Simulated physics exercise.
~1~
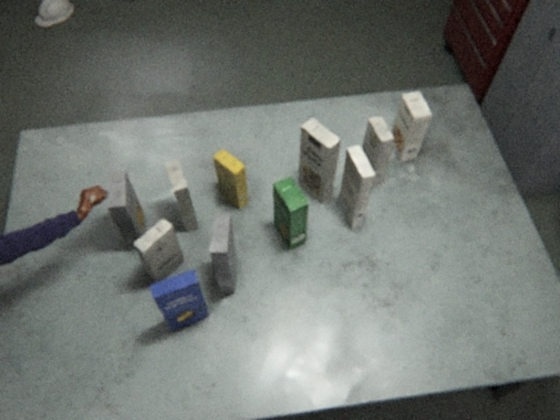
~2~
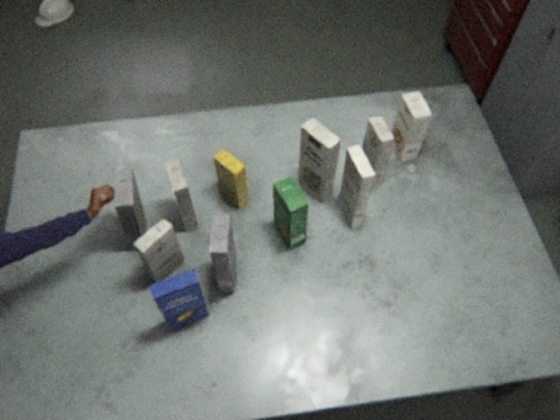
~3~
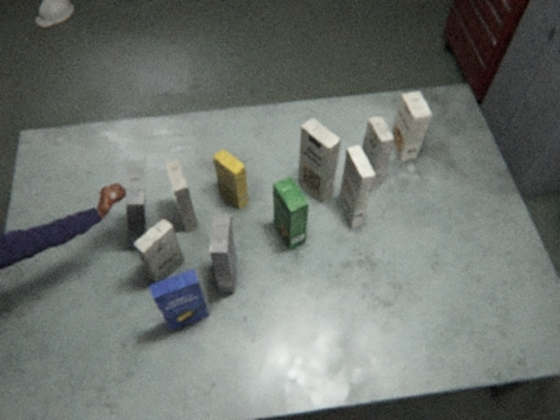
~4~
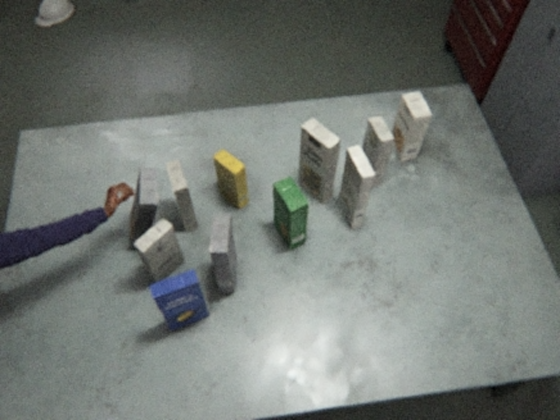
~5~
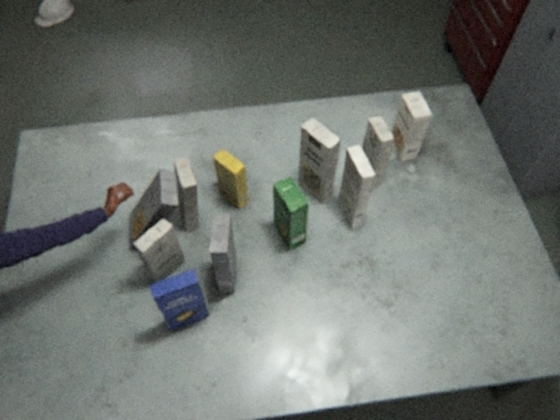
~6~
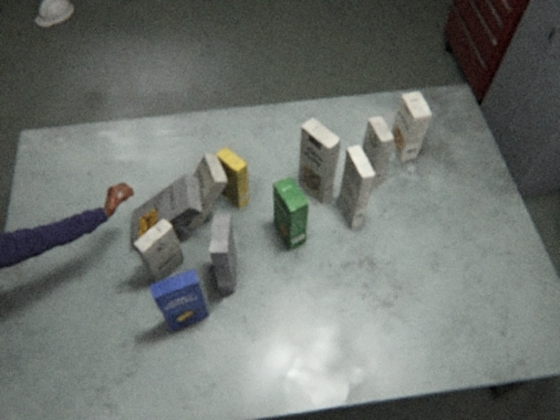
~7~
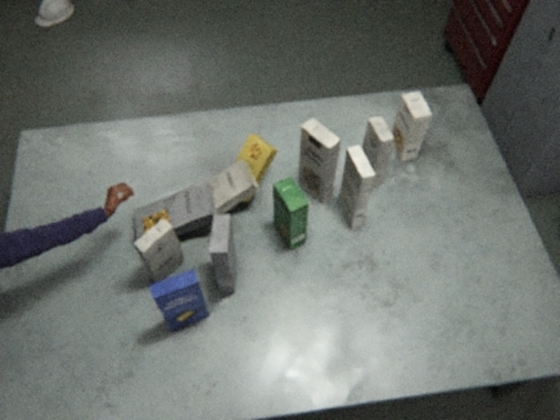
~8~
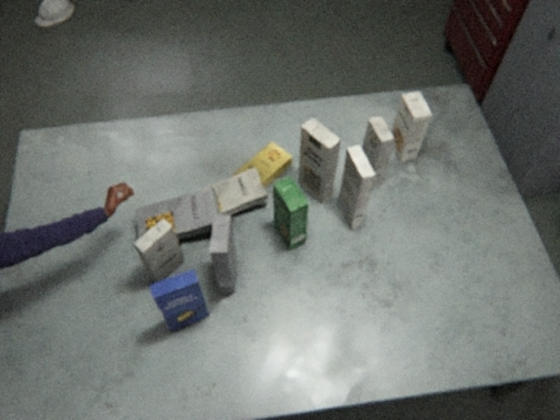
On a grey tabletop, a hand tips a grey box rightward, toppling a pale box and then the yellow one, others left standing.
